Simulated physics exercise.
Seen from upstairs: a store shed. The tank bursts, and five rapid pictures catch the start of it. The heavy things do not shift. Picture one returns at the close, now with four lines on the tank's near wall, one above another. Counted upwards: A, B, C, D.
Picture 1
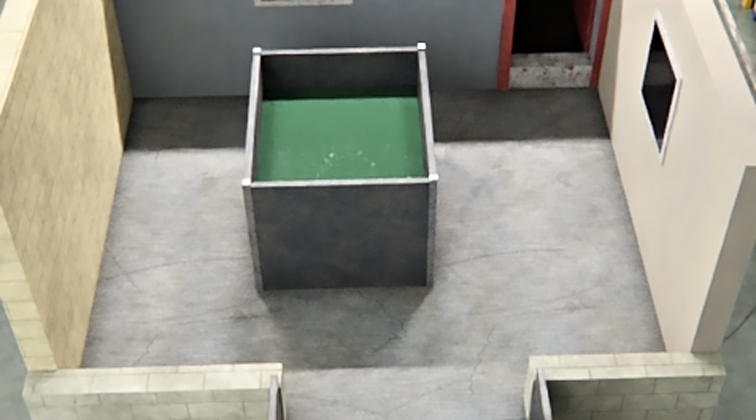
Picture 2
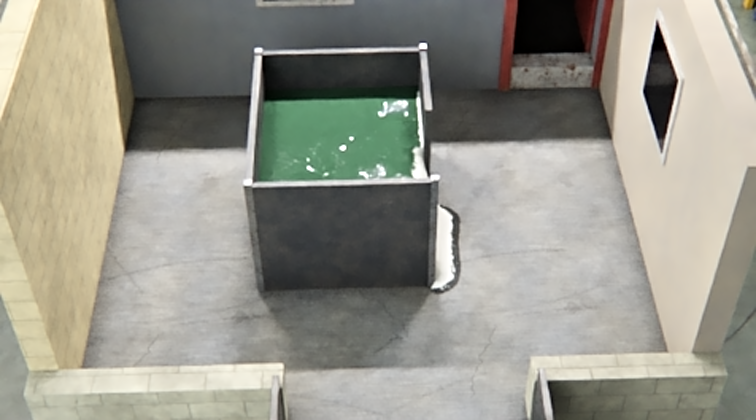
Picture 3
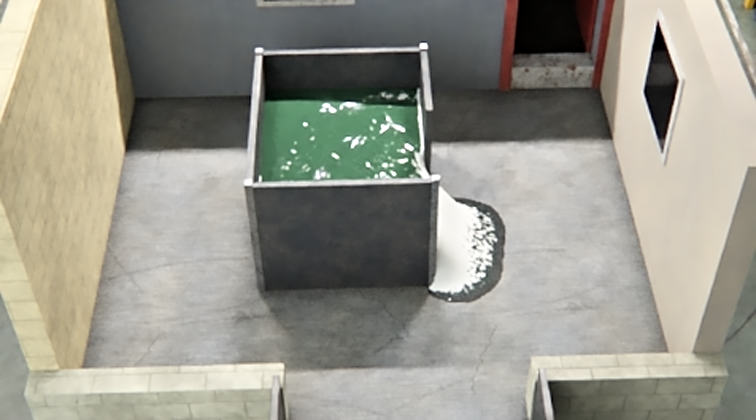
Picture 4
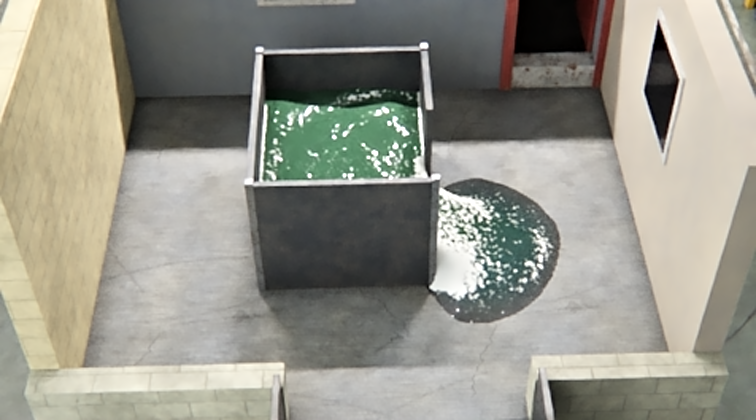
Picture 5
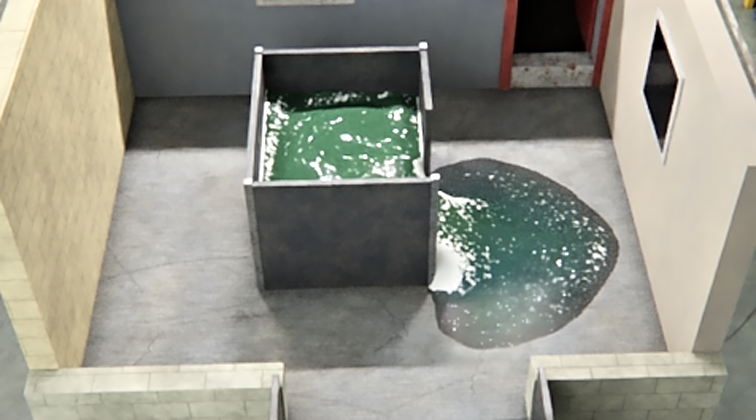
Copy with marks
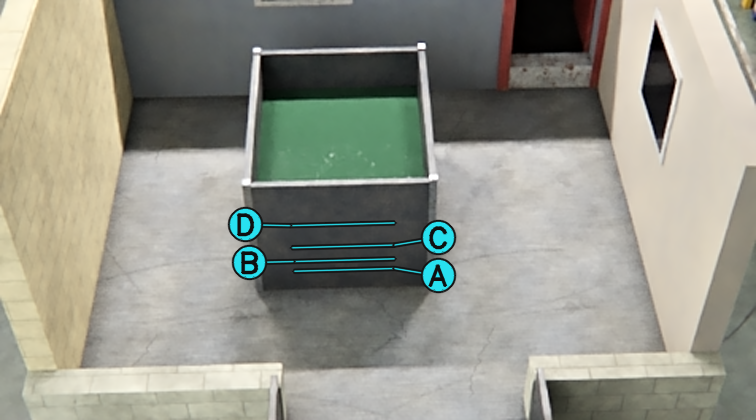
The clip opens on a store shed seen from above, with still green water in a dark, open-topped tank. Water pours from the tank's right side onto the grey floor, flecked with white foam, and fans out into a broad, dark-edged pool while the surface inside churns and sinks slightly.
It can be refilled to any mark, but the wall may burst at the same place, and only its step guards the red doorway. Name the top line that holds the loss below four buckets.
That is line D.
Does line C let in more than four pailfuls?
No, not at all.
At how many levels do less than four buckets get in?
All four.
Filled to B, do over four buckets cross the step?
No.
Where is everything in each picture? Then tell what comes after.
Water in the tank at rest, its middle at (341, 148); foot of the red doorway at (548, 88); open gate at (406, 356), in the first picture.
In the second picture, 2 % of the ground under water, visible out to (444, 283).
In the third picture, 4 % of the ground under water, visible out to (487, 213).
In the fourth picture, 9 % of the ground under water, visible out to (544, 220).
In the fifth picture, 17 % of the ground under water, visible out to (608, 259).
In cyan, A at (344, 269); B at (344, 260); C at (343, 246); D at (342, 224); from the bottom up A, B, C, D.
For line A, nothing gets over.
For line B, nothing gets over.
For line C, nothing gets over.
For line D, a bucket or two gets in.
